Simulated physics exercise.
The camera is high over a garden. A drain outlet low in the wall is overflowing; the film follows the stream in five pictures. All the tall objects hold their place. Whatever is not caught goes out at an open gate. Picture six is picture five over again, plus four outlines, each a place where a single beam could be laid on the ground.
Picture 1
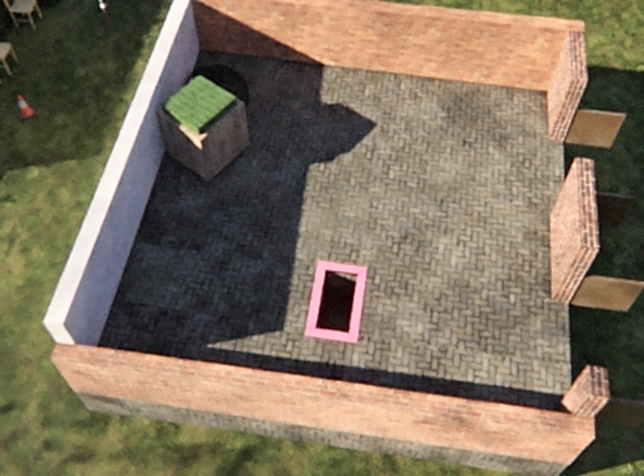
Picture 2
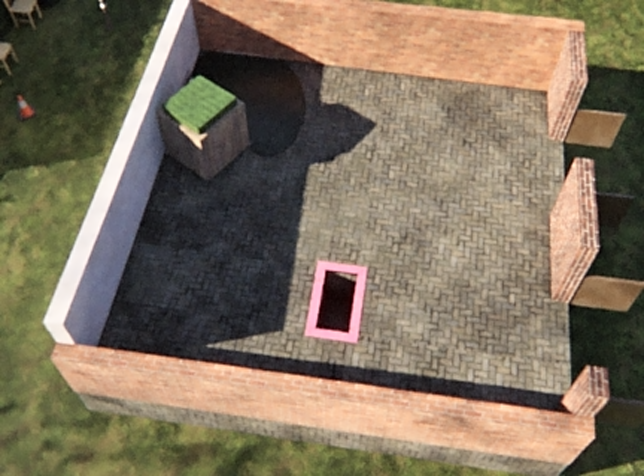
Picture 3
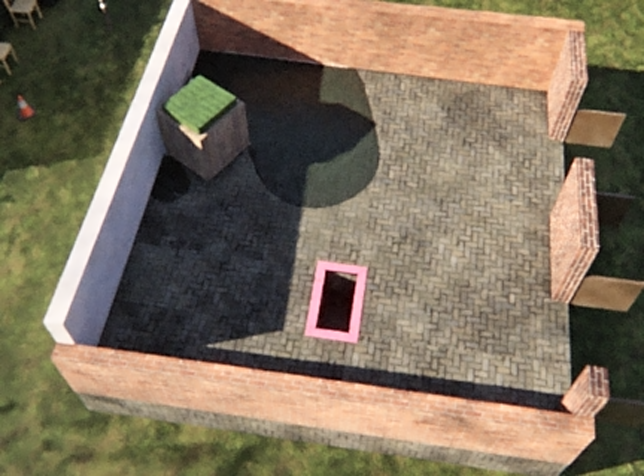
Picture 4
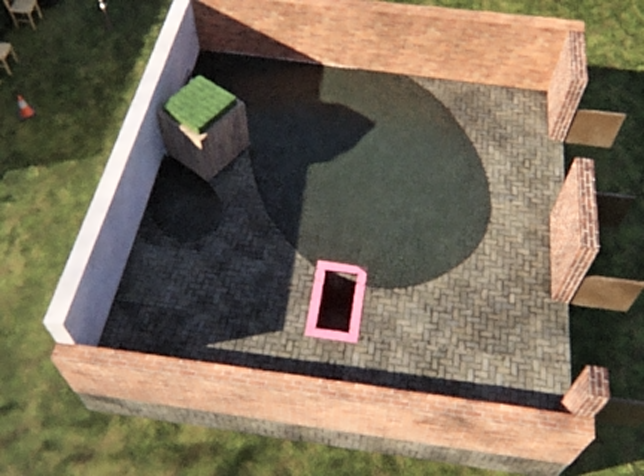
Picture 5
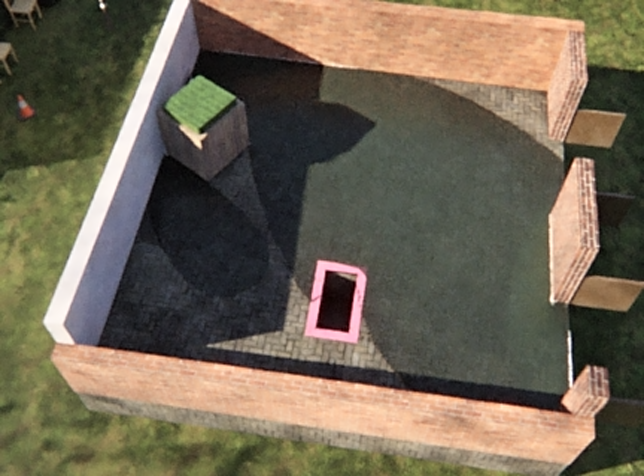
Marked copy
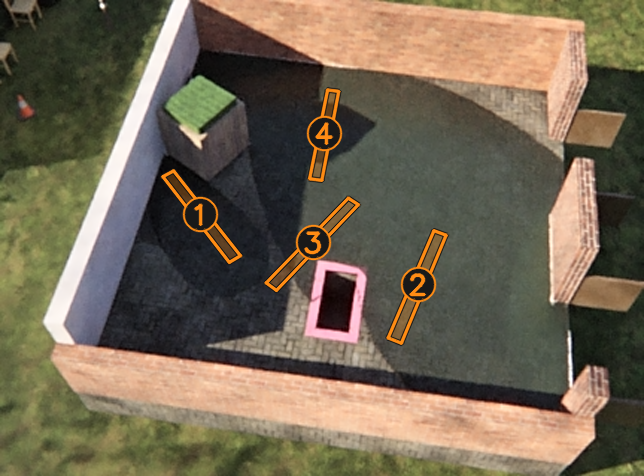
In a walled, paved yard seen from above, a dark patch like water appeared beside a grass-topped block, spread right and down across the paving, and reached the pink-framed opening and the right-hand side.
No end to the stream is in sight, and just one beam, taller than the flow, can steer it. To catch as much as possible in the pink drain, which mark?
Use place 4.
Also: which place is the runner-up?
2.
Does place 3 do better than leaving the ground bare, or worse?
Worse.
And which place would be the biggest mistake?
Here it is place 3.
On the marked copy, 1 from (168, 173) to (234, 259); 2 from (394, 340) to (439, 232); 3 from (271, 286) to (353, 201); 4 from (315, 179) to (333, 90).
Choosing 1, about 8 % of the stream runs into the pink drain, about 92 % out by the gates.
Choosing 2, about 18 % of the stream runs into the pink drain, about 82 % out by the gates.
Choosing 3, next to none of the stream runs into the pink drain, about 100 % out by the gates.
Choosing 4, about 30 % of the stream runs into the pink drain, about 70 % out by the gates.
